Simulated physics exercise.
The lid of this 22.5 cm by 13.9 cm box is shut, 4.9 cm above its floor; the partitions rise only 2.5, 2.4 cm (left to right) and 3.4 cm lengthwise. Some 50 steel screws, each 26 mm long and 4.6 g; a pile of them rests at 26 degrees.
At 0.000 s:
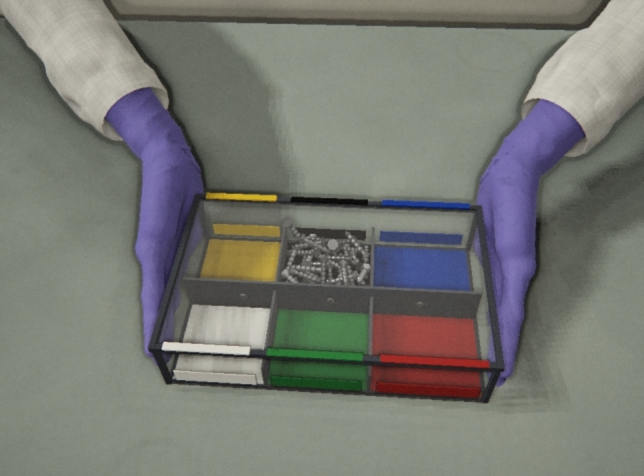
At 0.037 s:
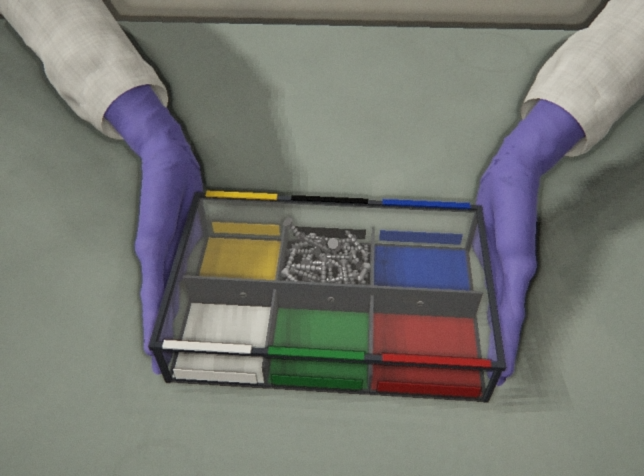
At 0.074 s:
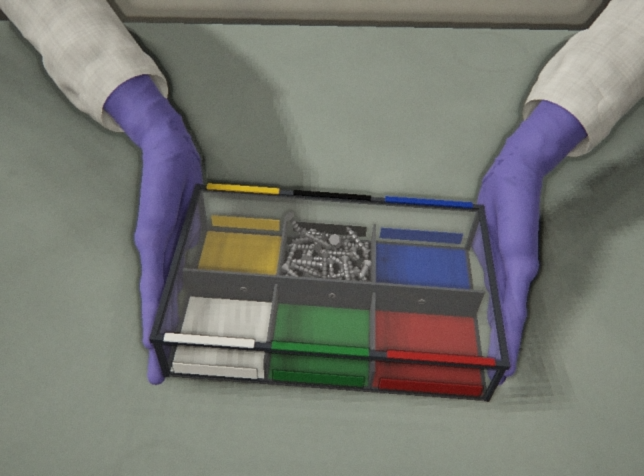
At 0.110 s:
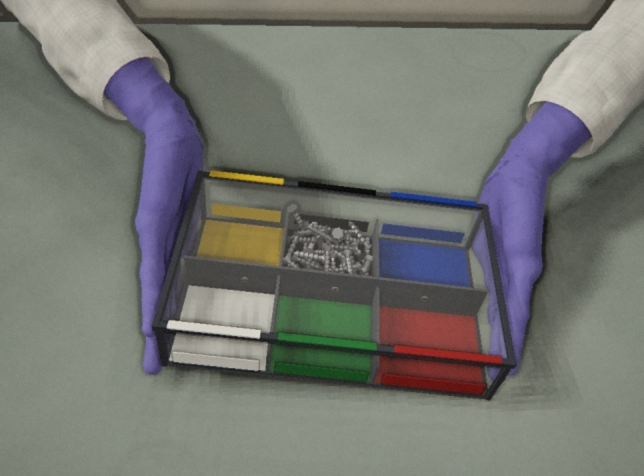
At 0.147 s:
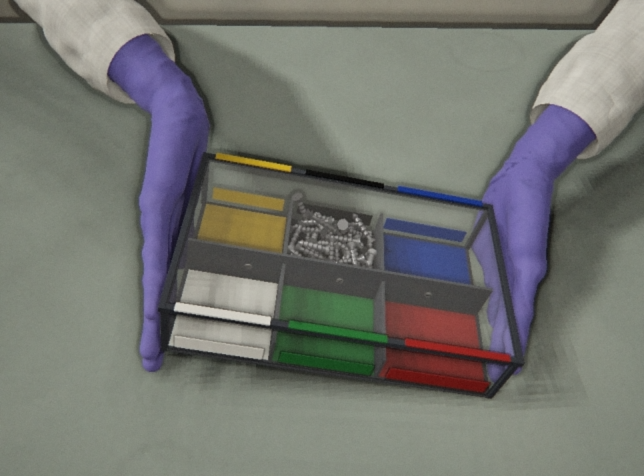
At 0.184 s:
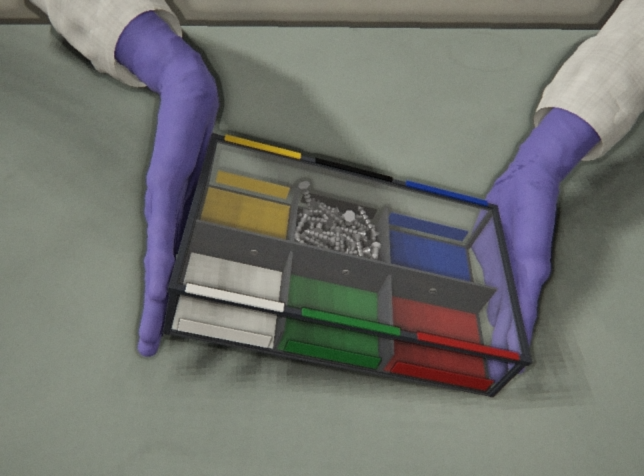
Two purple-gloved hands held a clear, closed box of coloured compartments, with a pile of small metal screws in the back middle one, then raised its left side, tilting it down toward the right.
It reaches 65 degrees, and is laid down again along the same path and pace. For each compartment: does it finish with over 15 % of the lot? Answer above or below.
Red: Below, blue: Above, green: Below, yellow: Below, white: Below, black: Above.
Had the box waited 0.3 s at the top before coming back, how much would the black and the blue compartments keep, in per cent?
Then: Black 70; blue 30.
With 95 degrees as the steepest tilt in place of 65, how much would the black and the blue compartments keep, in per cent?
In that case black 10, blue 90.
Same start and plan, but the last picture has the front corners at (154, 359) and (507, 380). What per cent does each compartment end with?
Red 0; blue 0; green 10; yellow 0; white 0; black 85.
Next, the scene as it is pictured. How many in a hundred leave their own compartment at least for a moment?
Some 40 per cent.
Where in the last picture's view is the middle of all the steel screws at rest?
Around (363, 269).
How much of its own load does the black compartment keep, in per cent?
Roughly 60 per cent.
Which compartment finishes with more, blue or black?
The black one has more.
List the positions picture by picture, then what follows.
In the first picture, box tilt 0 degrees, front corners at (156, 345) and (497, 365); black 100 %.
In the second picture, box tilt 1 degrees, front corners at (157, 344) and (499, 364).
In the third picture, box tilt 3 degrees, front corners at (157, 336) and (503, 363), lowest corner right back.
In the fourth picture, box tilt 7 degrees, front corners at (160, 324) and (509, 361), lowest corner right back.
In the fifth picture, box tilt 12 degrees, front corners at (166, 305) and (516, 360), lowest corner right back.
In the sixth picture, box tilt 17 degrees, front corners at (177, 286) and (524, 358), lowest corner right back; black 100 %. The box's pace is about 135 degrees a second.
After 0.64 s, tilt 64 degrees; blue 5 %, black 95 %.
Then, at 0.94 s, tilt 26 degrees; blue 40 %, black 60 %.
Then, at 1.34 s, tilt 0 degrees; blue 40 %, black 60 %.
By 1.6 s all is still; red 0 %, blue 40 %, green 0 %, yellow 0 %, white 0 %, black 60 %.
